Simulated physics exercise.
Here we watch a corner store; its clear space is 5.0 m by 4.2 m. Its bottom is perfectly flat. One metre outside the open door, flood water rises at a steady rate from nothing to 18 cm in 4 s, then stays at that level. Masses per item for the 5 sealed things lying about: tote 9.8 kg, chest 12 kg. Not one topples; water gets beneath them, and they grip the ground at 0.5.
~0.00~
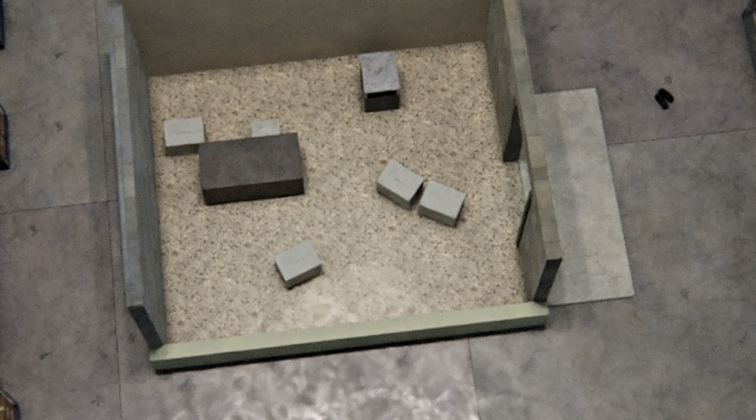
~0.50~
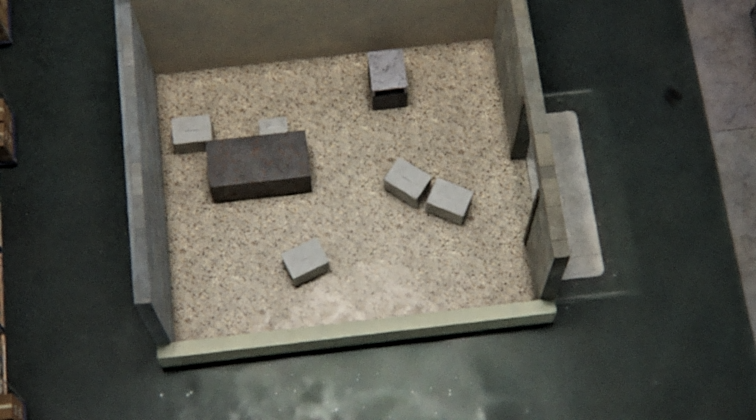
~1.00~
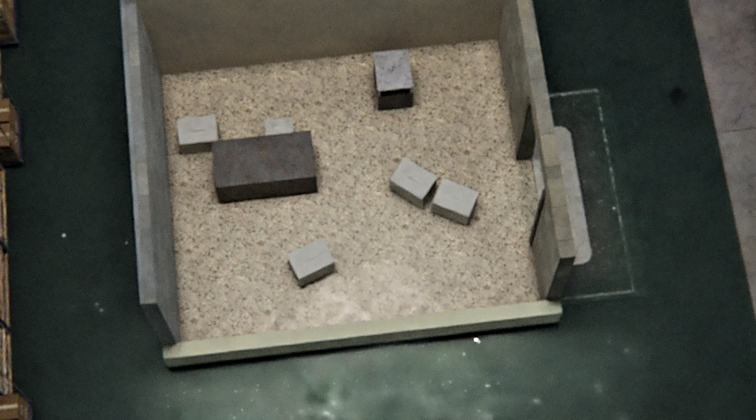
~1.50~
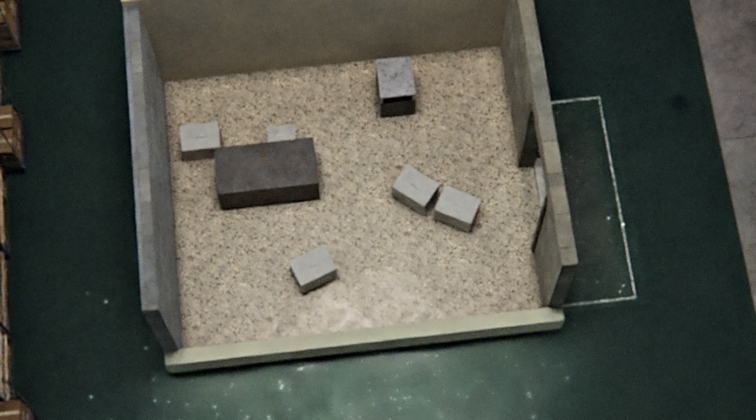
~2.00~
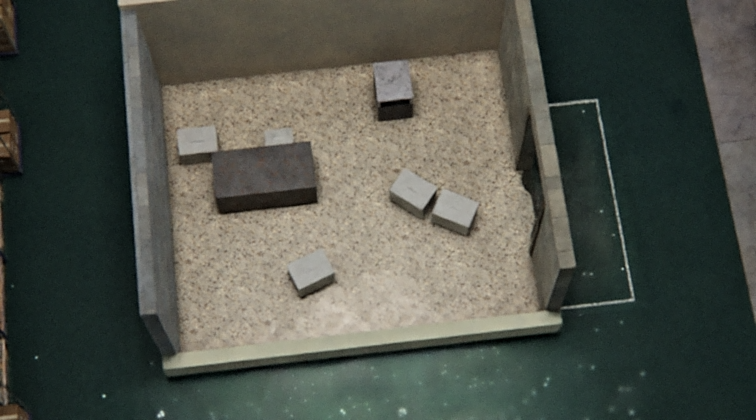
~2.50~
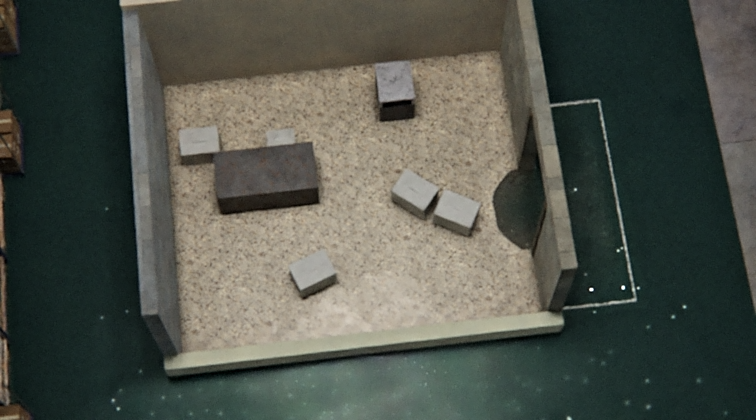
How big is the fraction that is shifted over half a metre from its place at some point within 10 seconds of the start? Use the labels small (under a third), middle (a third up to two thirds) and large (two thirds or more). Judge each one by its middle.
Middle.
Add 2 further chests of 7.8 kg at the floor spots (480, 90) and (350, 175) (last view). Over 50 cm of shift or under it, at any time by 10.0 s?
In that order: Short of it, over.
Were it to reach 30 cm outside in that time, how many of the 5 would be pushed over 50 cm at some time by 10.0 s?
Count under that change: 4.
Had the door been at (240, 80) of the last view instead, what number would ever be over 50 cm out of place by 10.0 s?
Count: 2.
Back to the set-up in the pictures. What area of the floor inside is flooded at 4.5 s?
Wet area: Approx. 5.0 m2.
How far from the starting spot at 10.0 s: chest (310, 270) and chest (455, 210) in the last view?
Shifts: 40 cm / 300 cm.
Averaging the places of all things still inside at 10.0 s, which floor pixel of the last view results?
(266, 221).
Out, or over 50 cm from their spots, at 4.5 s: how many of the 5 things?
At that moment it comes to 0.
After 3.5 s 0 of 5 are over 50 cm from their spots; 0 afloat.
After 4.5 s 0 of 5 are over 50 cm from their spots; 0 afloat.
After 7.0 s 2 of 5 are over 50 cm from their spots; 0 afloat.
After 10.0 s 2 of 5 are over 50 cm from their spots, and 2 have been at some point; 0 afloat.
